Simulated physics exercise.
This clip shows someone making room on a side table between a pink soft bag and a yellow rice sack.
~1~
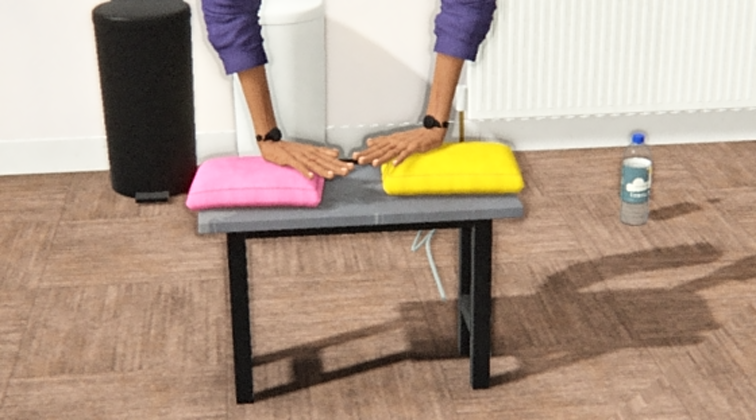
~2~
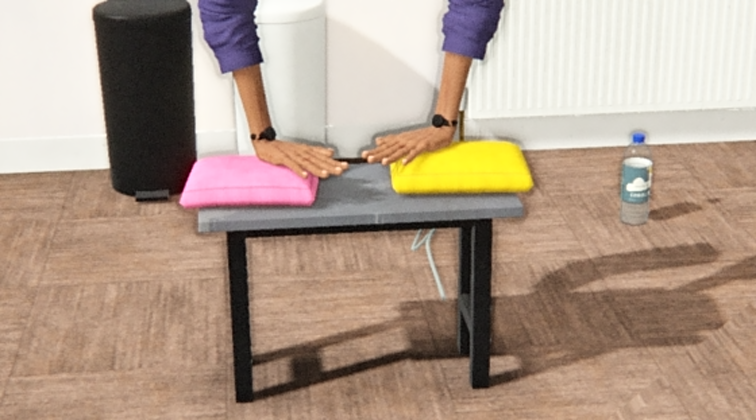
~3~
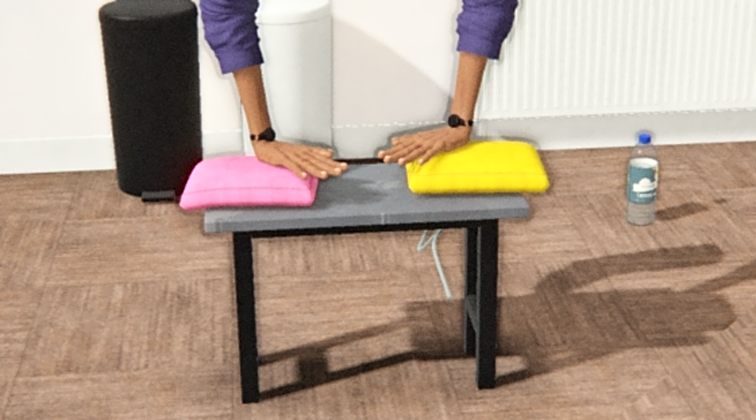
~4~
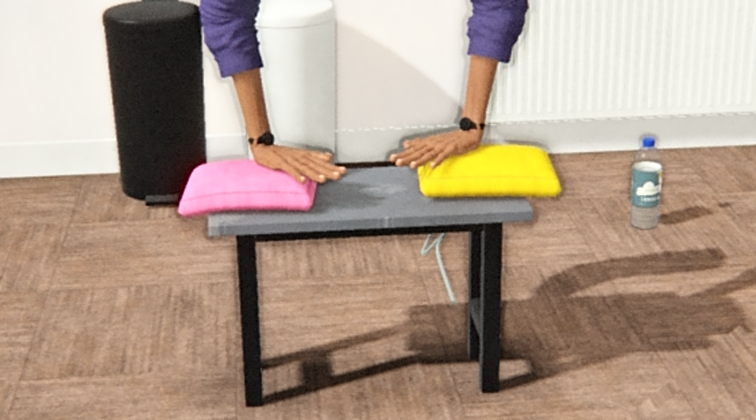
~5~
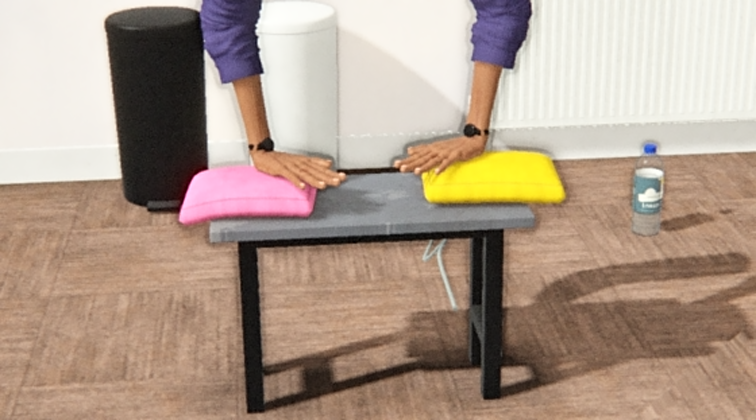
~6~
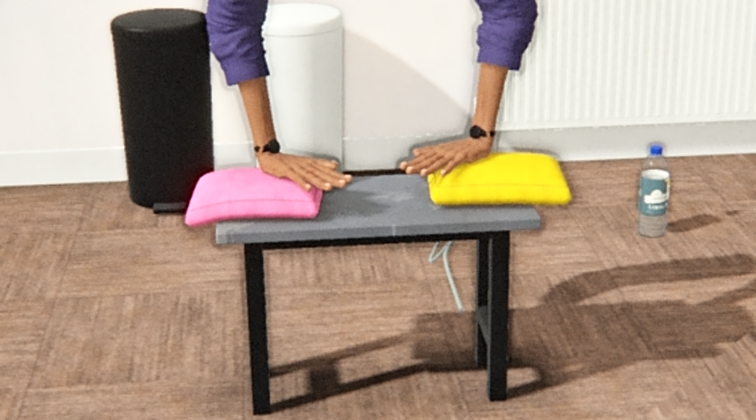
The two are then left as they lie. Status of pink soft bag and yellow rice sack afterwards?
Status: Pink soft bag still on; yellow rice sack still on.
Then, 0.58 s after the last picture, soft bag lying still; rice sack lying still.
At rest, soft bag lying still; rice sack lying still. The pink soft bag remains on top and the yellow rice sack holds its place.
